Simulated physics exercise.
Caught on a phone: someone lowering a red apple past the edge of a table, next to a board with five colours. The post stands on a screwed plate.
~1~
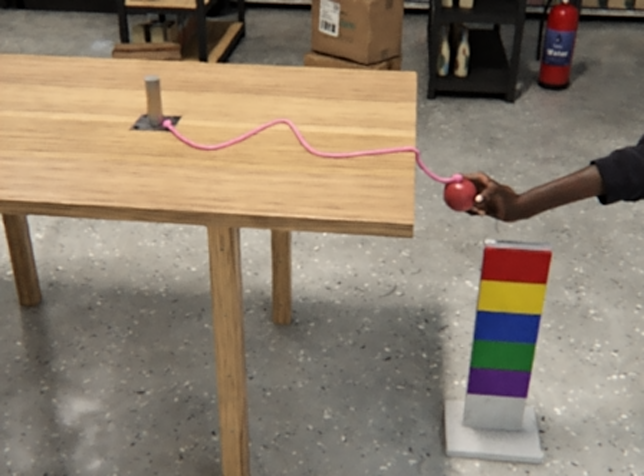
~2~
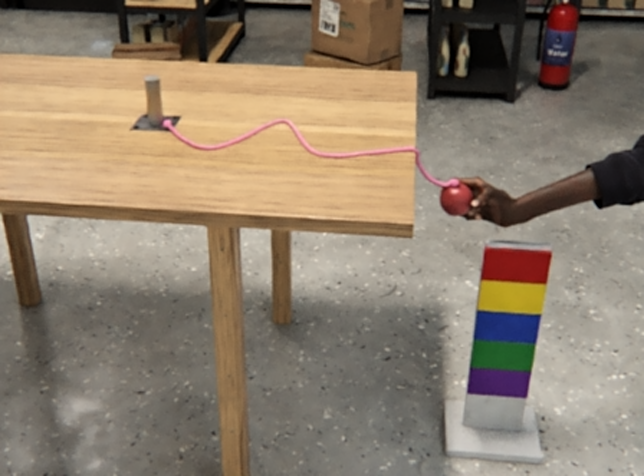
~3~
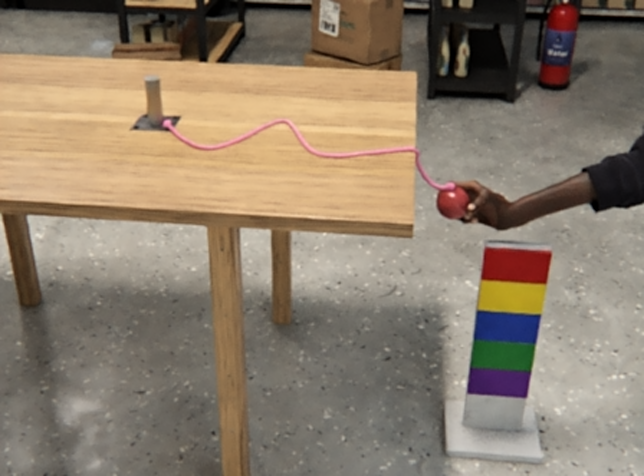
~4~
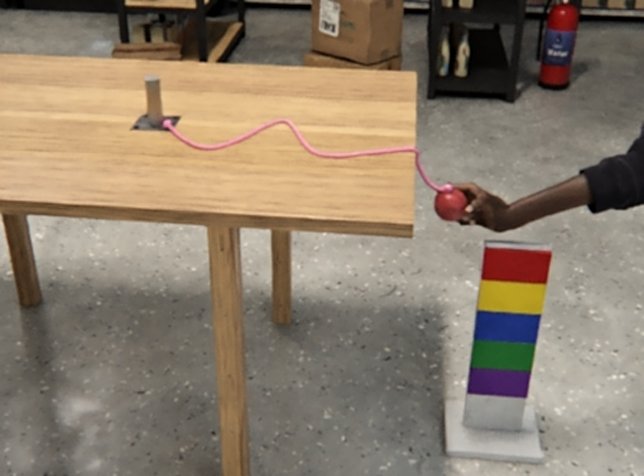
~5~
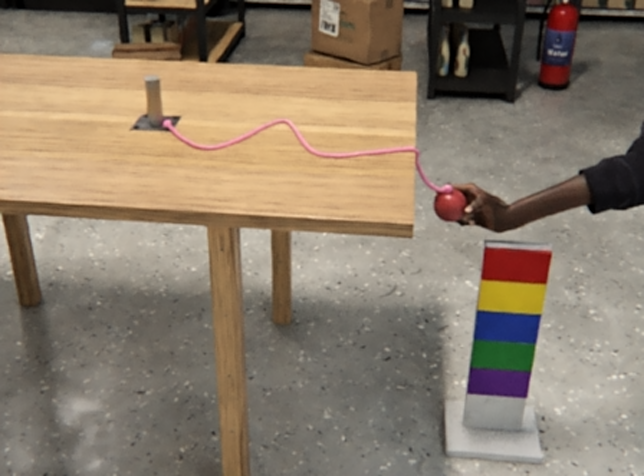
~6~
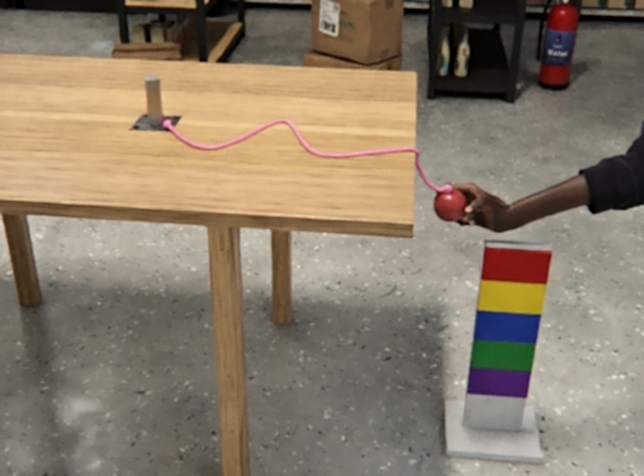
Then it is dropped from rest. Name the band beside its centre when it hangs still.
The blue one.
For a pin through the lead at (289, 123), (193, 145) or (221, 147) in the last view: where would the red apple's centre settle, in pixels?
Near (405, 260), (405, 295) and (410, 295).
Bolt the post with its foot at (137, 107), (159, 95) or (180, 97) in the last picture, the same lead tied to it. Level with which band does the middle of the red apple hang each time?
Taking them in turn: Yellow; yellow; blue.
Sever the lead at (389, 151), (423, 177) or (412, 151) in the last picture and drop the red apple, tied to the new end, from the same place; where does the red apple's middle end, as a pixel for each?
In that order: (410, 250), (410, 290) and (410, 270).
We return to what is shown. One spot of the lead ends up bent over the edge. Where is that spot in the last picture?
The one at (306, 145).
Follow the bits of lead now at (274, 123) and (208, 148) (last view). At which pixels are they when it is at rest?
Near (335, 139) and (246, 130).
Early on, apple near (424, 319); level with blue.
Midway, apple near (389, 315); level with blue.
Finally, apple near (404, 318); level with blue. The lead holds its middle at blue.
